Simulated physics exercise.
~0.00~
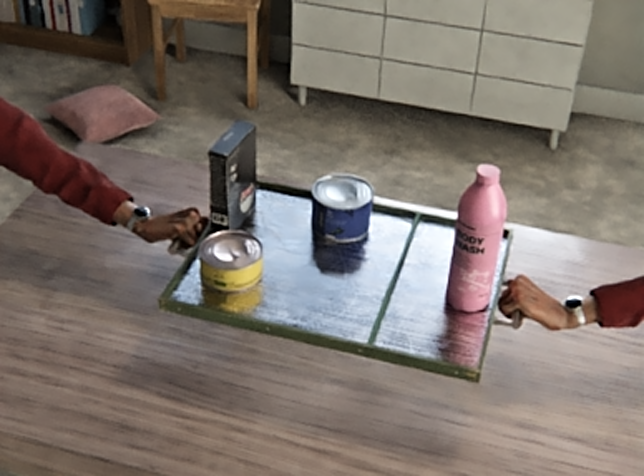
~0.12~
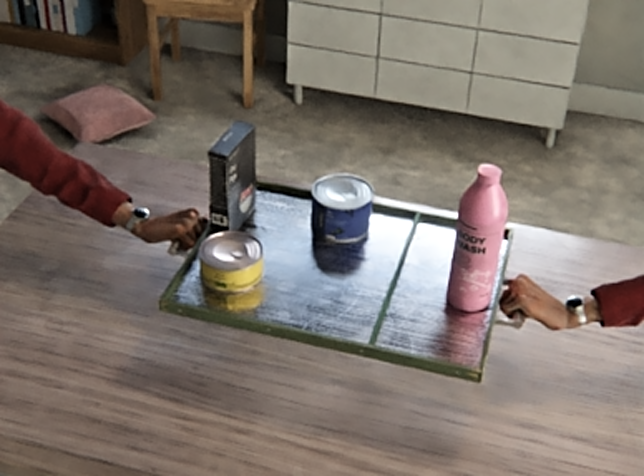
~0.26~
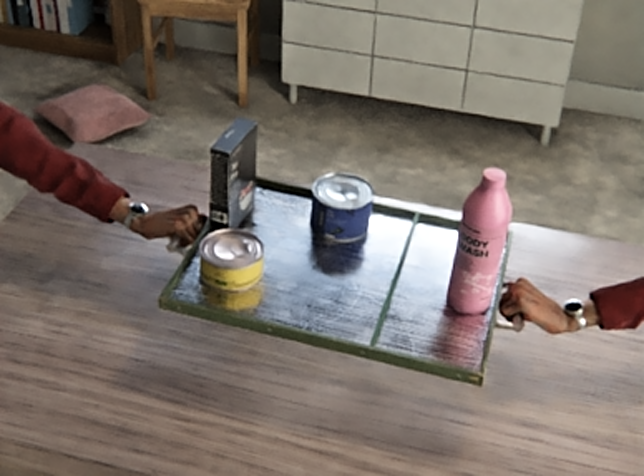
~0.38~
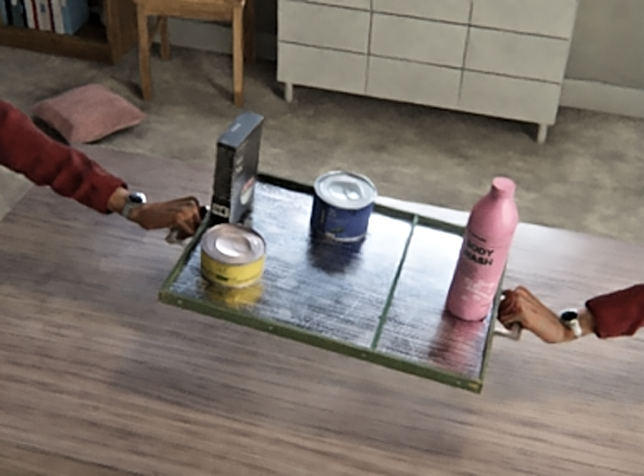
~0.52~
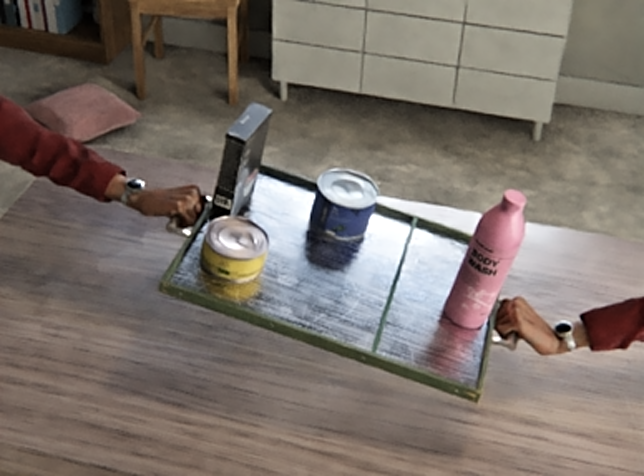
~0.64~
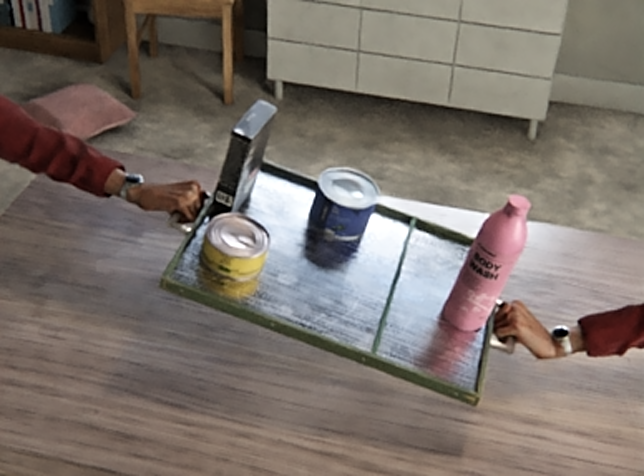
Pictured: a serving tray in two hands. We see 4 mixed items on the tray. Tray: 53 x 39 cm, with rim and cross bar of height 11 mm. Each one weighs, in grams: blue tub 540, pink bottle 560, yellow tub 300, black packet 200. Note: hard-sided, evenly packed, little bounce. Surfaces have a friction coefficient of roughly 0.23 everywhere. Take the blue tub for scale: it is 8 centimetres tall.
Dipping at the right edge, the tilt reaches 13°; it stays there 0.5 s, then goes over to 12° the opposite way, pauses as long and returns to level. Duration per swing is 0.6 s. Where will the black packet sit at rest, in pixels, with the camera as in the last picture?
It will sit at about (332, 258).
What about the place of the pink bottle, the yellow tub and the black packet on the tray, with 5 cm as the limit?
Here is how it goes: The pink bottle remains near its start; next, the yellow tub remains near its start; last, the black packet moves off.
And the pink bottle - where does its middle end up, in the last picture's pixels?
About (473, 233).
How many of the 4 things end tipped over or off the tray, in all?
Total: 1.
After 1.04 s, tray tilted 13°, right edge down; black packet on its side near (291, 199).
After 1.34 s, tray tilted 10°, right edge down; black packet on its side near (324, 246); blue tub moved 5 cm; yellow tub moved 2 cm.
After 1.74 s, tray tilted 12°, left edge down; black packet on its side near (330, 260); blue tub moved 6 cm; yellow tub moved 2 cm.
In the end (3.4 s), toppled on the tray, black packet; not toppled but over 5 cm from the start, blue tub; the other 2 under 5 cm from the start. In the last view, black packet near (332, 258).
